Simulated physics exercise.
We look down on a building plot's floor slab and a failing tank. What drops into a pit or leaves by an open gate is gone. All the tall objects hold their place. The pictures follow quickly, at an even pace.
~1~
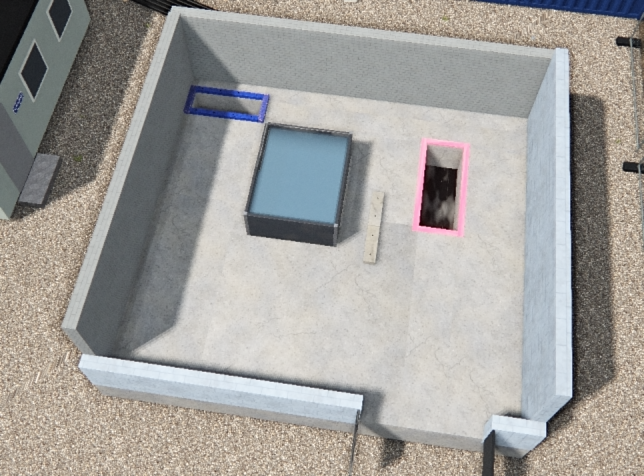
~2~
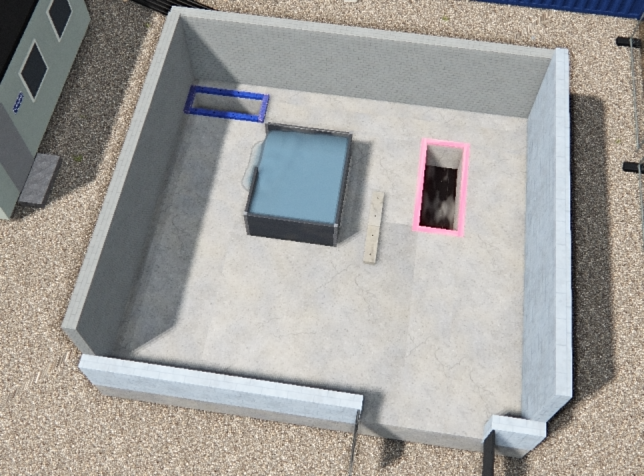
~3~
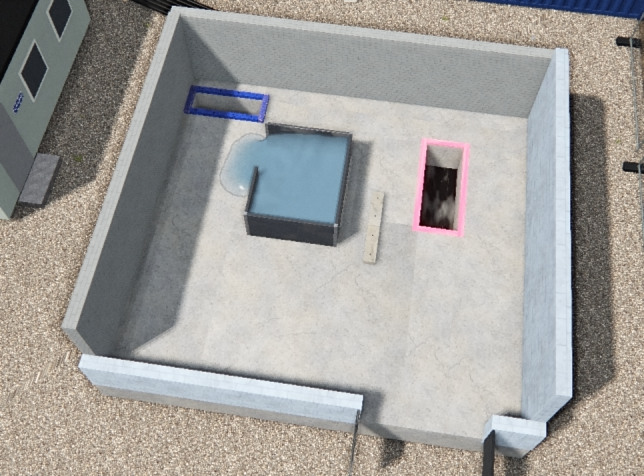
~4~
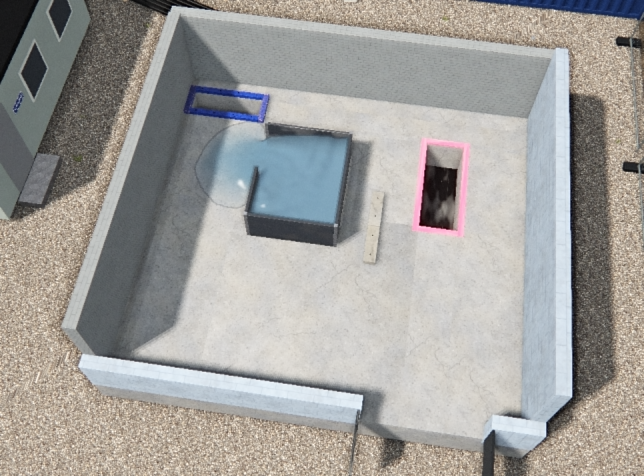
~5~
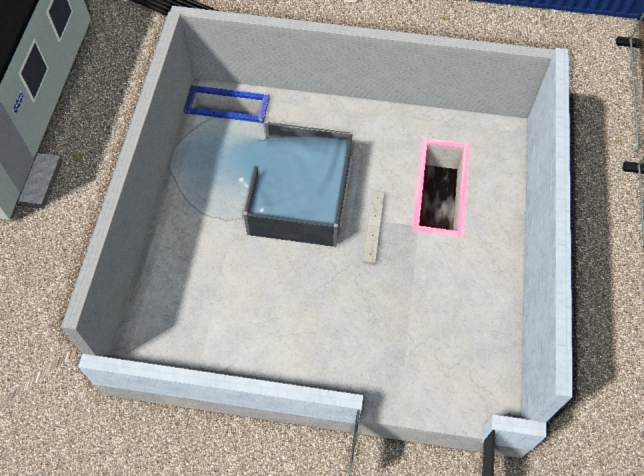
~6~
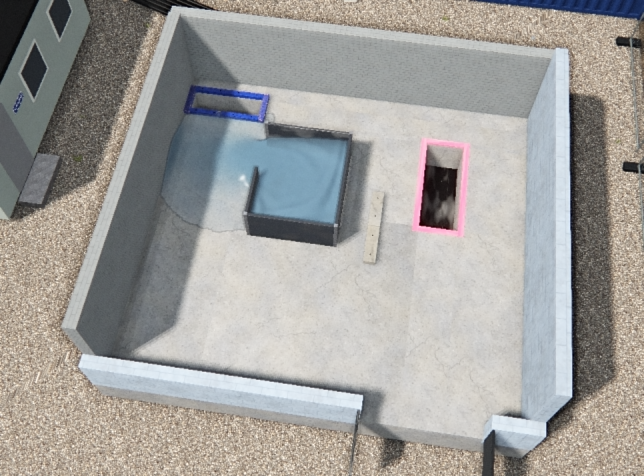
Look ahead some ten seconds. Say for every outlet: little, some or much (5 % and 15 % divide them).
One by one: The gate takes under 5 %; the pink pit takes under 5 %; the blue pit takes over 15 %.
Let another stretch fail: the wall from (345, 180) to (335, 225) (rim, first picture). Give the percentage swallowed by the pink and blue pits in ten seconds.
Parts in a hundred: Pink 25, blue 0.
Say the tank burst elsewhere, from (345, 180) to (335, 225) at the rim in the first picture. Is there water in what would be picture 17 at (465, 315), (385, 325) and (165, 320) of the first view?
In turn: Under water, wet, dry.
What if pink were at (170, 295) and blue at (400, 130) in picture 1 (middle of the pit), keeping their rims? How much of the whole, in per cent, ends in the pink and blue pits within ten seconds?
Roughly, in per cent: Pink 25, blue 2.
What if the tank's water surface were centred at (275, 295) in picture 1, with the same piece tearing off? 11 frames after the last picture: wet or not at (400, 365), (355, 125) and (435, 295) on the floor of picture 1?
In that order: Dry, no water, free of water.
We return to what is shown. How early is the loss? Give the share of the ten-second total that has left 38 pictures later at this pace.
Roughly 85 per cent.
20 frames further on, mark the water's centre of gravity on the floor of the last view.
I would point to (239, 204).
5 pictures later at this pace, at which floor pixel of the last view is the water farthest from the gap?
Around (139, 265).
A moment on, water covers 10 % of the floor; the gate 0 %, the pink pit 0 %, the blue pit 3 %.
Next, water covers 20 % of the floor; the gate 0 %, the pink pit 0 %, the blue pit 10 %.
Then, water covers 30 % of the floor; the gate 0 %, the pink pit 0 %, the blue pit 17 %.
Later, water covers 55 % of the floor; the gate 0 %, the pink pit 0 %, the blue pit 24 %.
In the end, water covers 80 % of the floor; the gate 2 %, the pink pit 1 %, the blue pit 25 %.
